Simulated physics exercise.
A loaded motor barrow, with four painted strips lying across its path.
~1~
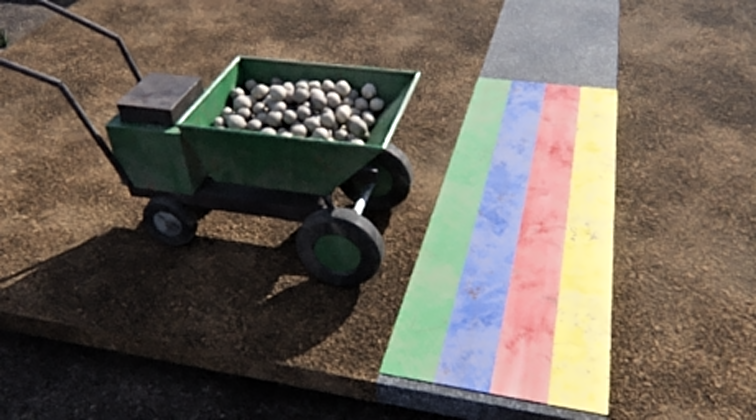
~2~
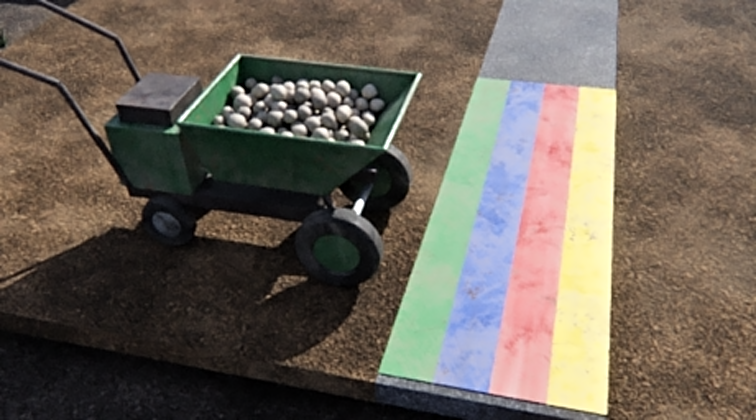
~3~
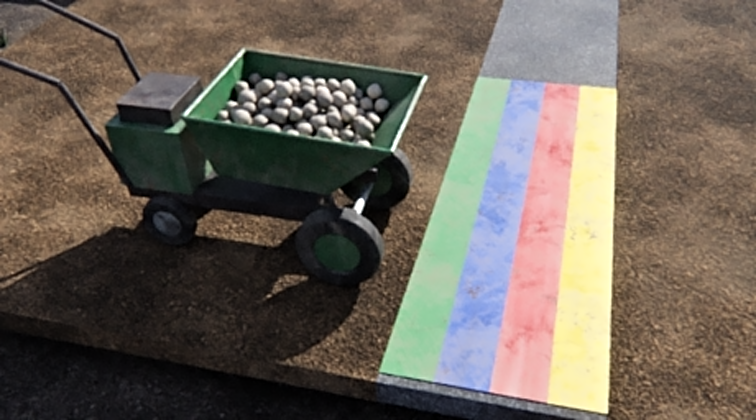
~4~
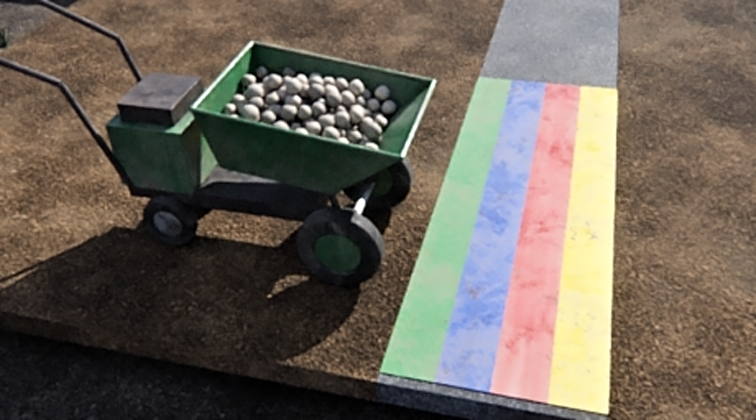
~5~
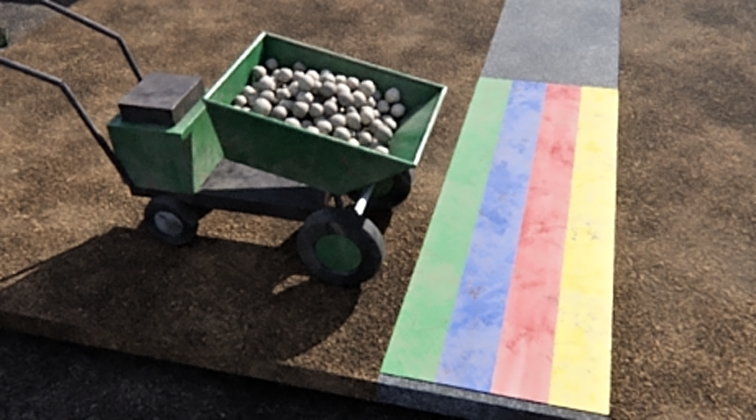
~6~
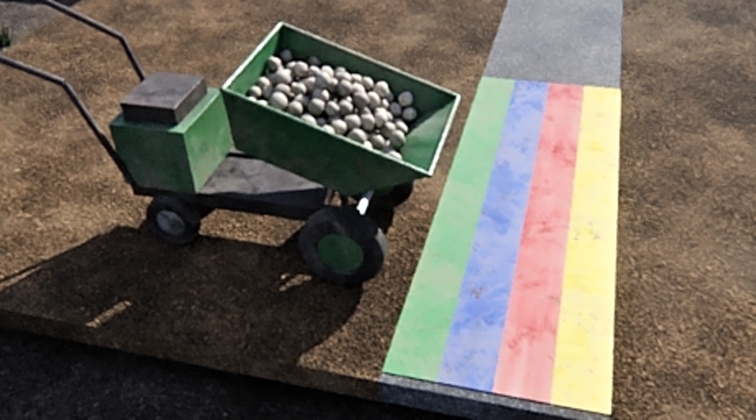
The green skip of a pebble-loaded barrow tilts gradually toward four painted strips on the right.
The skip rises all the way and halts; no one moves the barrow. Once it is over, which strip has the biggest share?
Biggest share: The red strip.
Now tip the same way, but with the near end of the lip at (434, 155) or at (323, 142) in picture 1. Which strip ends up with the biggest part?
Yellow, then the strip in blue.
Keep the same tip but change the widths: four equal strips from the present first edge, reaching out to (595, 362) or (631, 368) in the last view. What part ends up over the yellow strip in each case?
20 and 20 percent, roughly.
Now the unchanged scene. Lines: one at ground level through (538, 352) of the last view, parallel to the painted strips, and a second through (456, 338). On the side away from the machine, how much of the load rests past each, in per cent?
Estimate: 30 %, then 70 %.
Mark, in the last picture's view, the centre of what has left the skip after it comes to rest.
Resting centre, last picture - approx. (547, 261).
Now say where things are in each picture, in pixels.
The first frame shows lip of the skip at (383, 149), level; top of the load at (288, 112), river pebbles; green strip at (421, 327); blue strip at (473, 336); red strip at (526, 345); yellow strip at (581, 354).
The second frame shows lip of the skip at (384, 151), level; top of the load at (289, 111).
The third frame shows lip of the skip at (391, 153), tipped barely; top of the load at (293, 109).
The fourth frame shows lip of the skip at (401, 158), tipped a little; top of the load at (285, 95).
The fifth frame shows lip of the skip at (414, 166), tipped a little; top of the load at (282, 96).
The sixth frame shows lip of the skip at (429, 176), tipped clearly; top of the load at (296, 90); green strip at (424, 327); blue strip at (476, 335); red strip at (529, 345); yellow strip at (584, 354).
Soon, skip tipped steeply; all in the skip.
A while on, skip tipped right over; about two thirds in the skip; a small part over the blue strip; a small part over the red strip; a stray few over the yellow strip.
Towards the end, skip tipped right over; about a third in the skip; a small part over the blue strip; about a third over the red strip; about a quarter over the yellow strip; a small part off the paint.
Finally, skip tipped right over; about a quarter in the skip; a stray few over the green strip; a small part over the blue strip; about a third over the red strip; about a quarter over the yellow strip; a small part off the paint.
